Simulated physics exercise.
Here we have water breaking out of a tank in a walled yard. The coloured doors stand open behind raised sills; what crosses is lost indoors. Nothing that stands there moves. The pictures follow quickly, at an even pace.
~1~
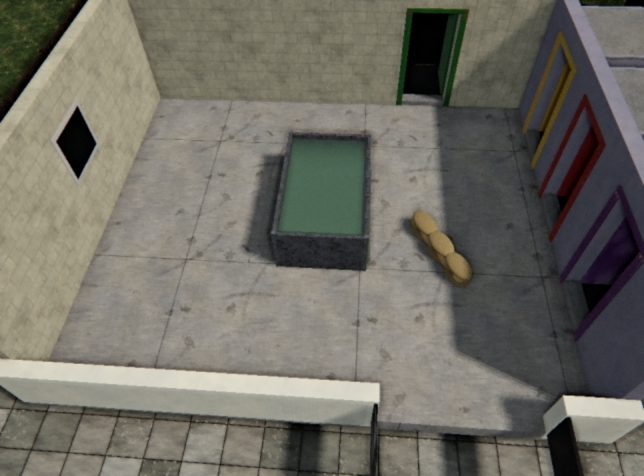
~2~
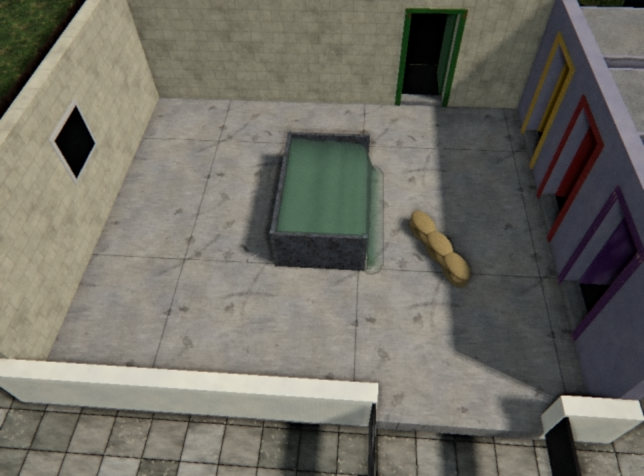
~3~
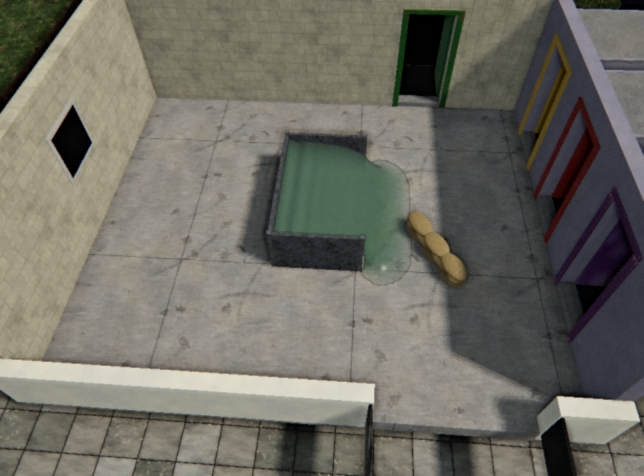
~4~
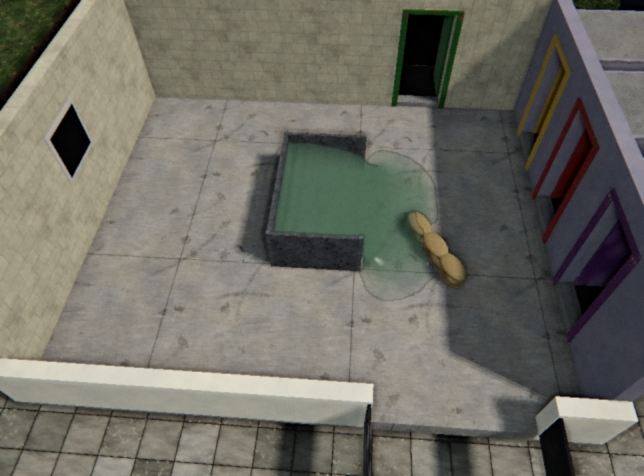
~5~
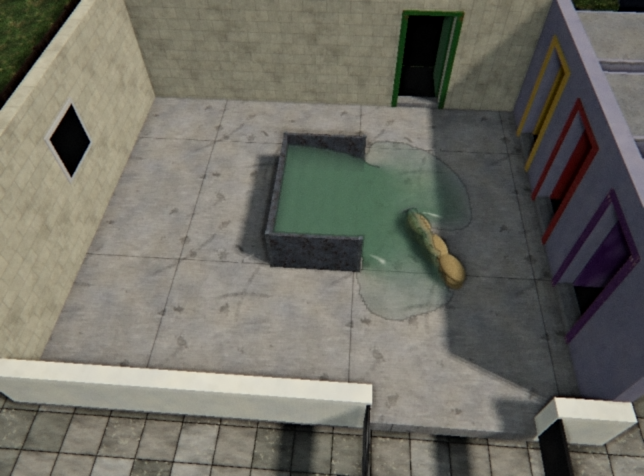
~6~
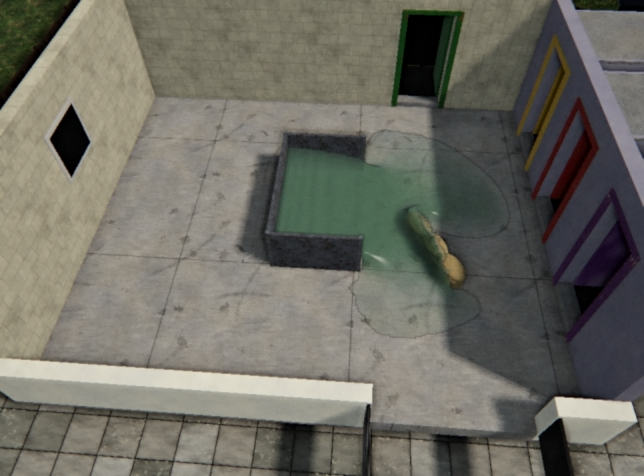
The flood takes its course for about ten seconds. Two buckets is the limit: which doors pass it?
In the end: The red door takes more than that; the yellow door takes more than that; the green door stays under that; the purple door stays under that.
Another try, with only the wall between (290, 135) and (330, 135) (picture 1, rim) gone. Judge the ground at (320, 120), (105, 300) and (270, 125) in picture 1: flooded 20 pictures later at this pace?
In that order: Wet, not flooded, covered.
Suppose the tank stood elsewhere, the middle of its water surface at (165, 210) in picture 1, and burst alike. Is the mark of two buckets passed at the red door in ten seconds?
Then: The red door takes less.
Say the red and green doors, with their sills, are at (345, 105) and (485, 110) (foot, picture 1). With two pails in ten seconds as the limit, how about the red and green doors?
My reading: Red stays under, green passes that mark.
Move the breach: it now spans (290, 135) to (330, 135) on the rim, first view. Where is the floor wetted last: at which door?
Last comes the purple door.
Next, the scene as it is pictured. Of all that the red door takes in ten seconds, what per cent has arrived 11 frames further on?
Close to 80 %.
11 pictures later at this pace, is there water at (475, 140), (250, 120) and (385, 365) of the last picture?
As listed: Under water, free of water, covered.
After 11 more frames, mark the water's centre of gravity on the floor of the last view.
Around (429, 221).
A moment on, water covers 35 % of the floor; the red door over two buckets in, the yellow door under two buckets in, the green door not reached, the purple door not reached.
Next, water covers 40 % of the floor; the red door far over two buckets in, the yellow door over two buckets in, the green door wet at the sill, nothing in, the purple door wet at the sill, nothing in.
Then, water covers 45 % of the floor; the red door far over two buckets in, the yellow door over two buckets in, the green door wet at the sill, nothing in, the purple door wet at the sill, nothing in.
Later, water covers 60 % of the floor; the red door far over two buckets in, the yellow door far over two buckets in, the green door under two buckets in, the purple door wet at the sill, nothing in.
In the end, water covers 80 % of the floor; the red door far over two buckets in, the yellow door far over two buckets in, the green door under two buckets in, the purple door wet at the sill, nothing in.
